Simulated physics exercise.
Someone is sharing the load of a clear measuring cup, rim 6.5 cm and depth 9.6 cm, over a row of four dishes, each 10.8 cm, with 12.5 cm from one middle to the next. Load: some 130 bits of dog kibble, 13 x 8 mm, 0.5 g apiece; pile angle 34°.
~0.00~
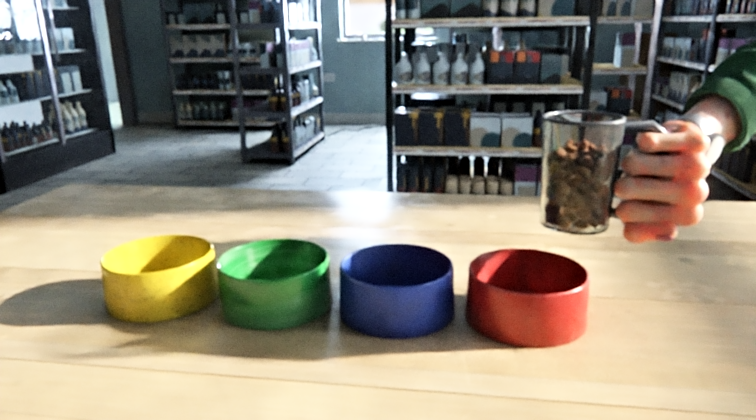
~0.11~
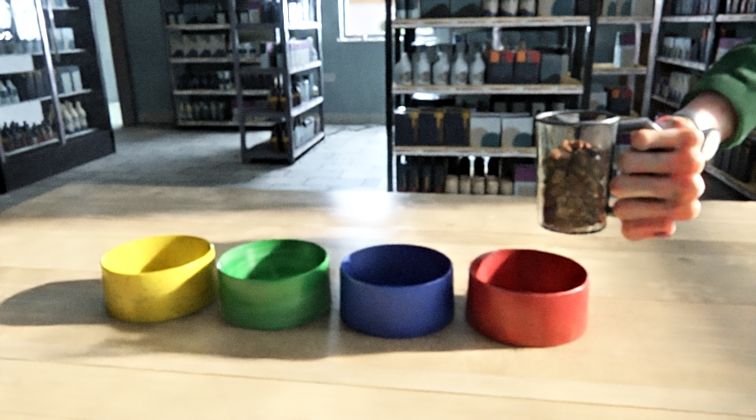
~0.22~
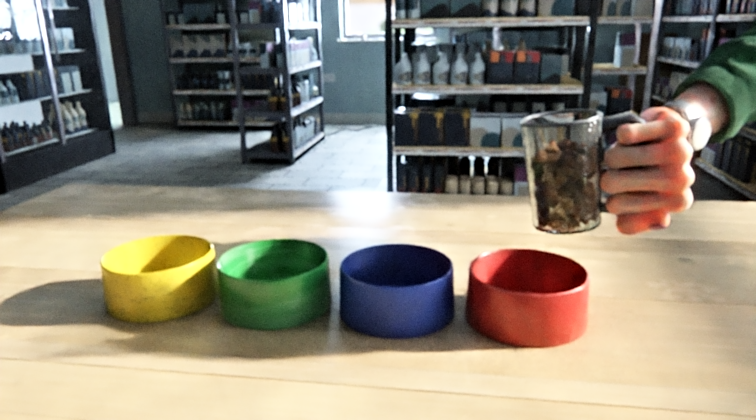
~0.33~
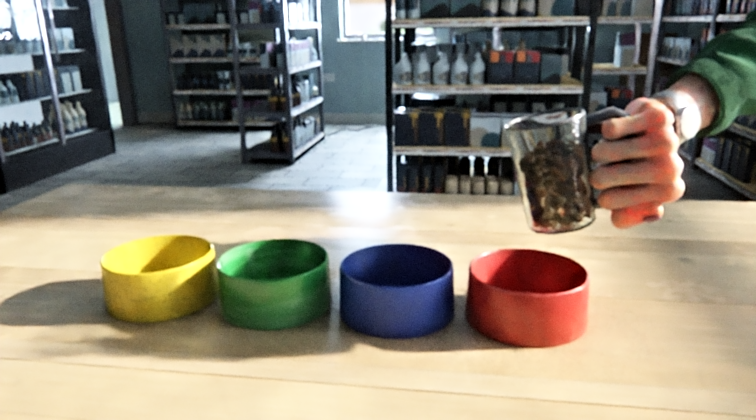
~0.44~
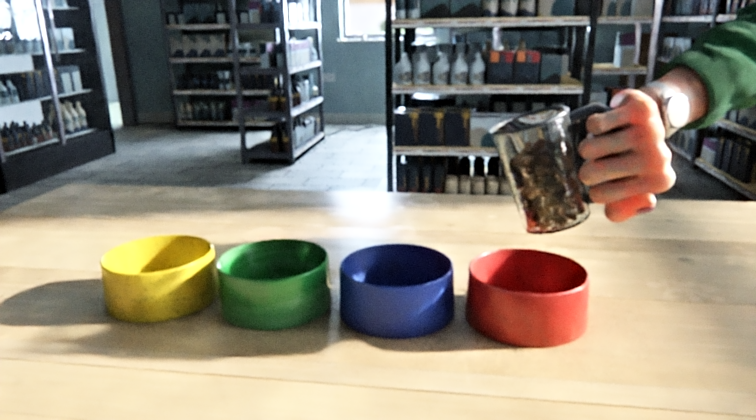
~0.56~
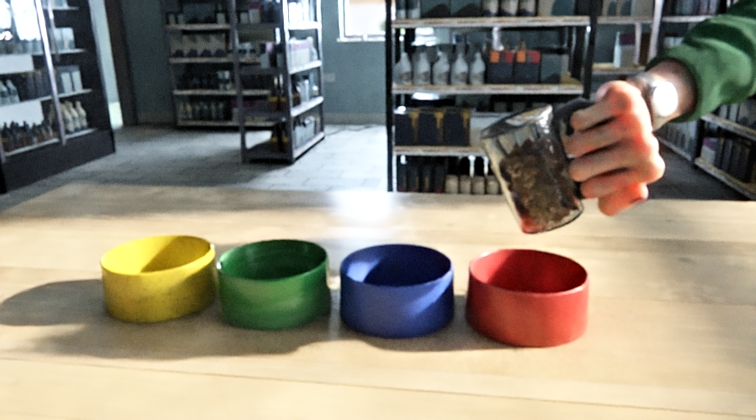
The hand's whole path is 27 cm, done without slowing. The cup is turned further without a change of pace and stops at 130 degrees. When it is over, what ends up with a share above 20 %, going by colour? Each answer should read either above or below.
Red - below, blue - below, green - above, yellow - below, counter - below.
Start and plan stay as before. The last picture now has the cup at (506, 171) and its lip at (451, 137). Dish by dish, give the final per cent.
Per cent kept: Red 0; blue 0; green 90; yellow 0.
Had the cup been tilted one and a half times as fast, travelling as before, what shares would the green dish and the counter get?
In that case you'd see green at 0 and the counter at 10.
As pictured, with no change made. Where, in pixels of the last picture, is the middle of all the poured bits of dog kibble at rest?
Close to pixel (273, 288).
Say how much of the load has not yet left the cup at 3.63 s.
Roughly 0 per cent of the load.
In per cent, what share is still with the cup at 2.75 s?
Close to 25 in a hundred.
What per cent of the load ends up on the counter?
Some 0 in a hundred.
After 1.87 s, tilt 87 degrees; cup holds 100 %.
After 2.75 s, tilt 129 degrees; cup holds 25 %, green 75 %.
After 3.63 s, tilt 130 degrees; cup holds 0 %, green 100 %.
At rest (3.9 s), red 0 %, blue 0 %, green 100 %, yellow 0 %, counter 0 %.
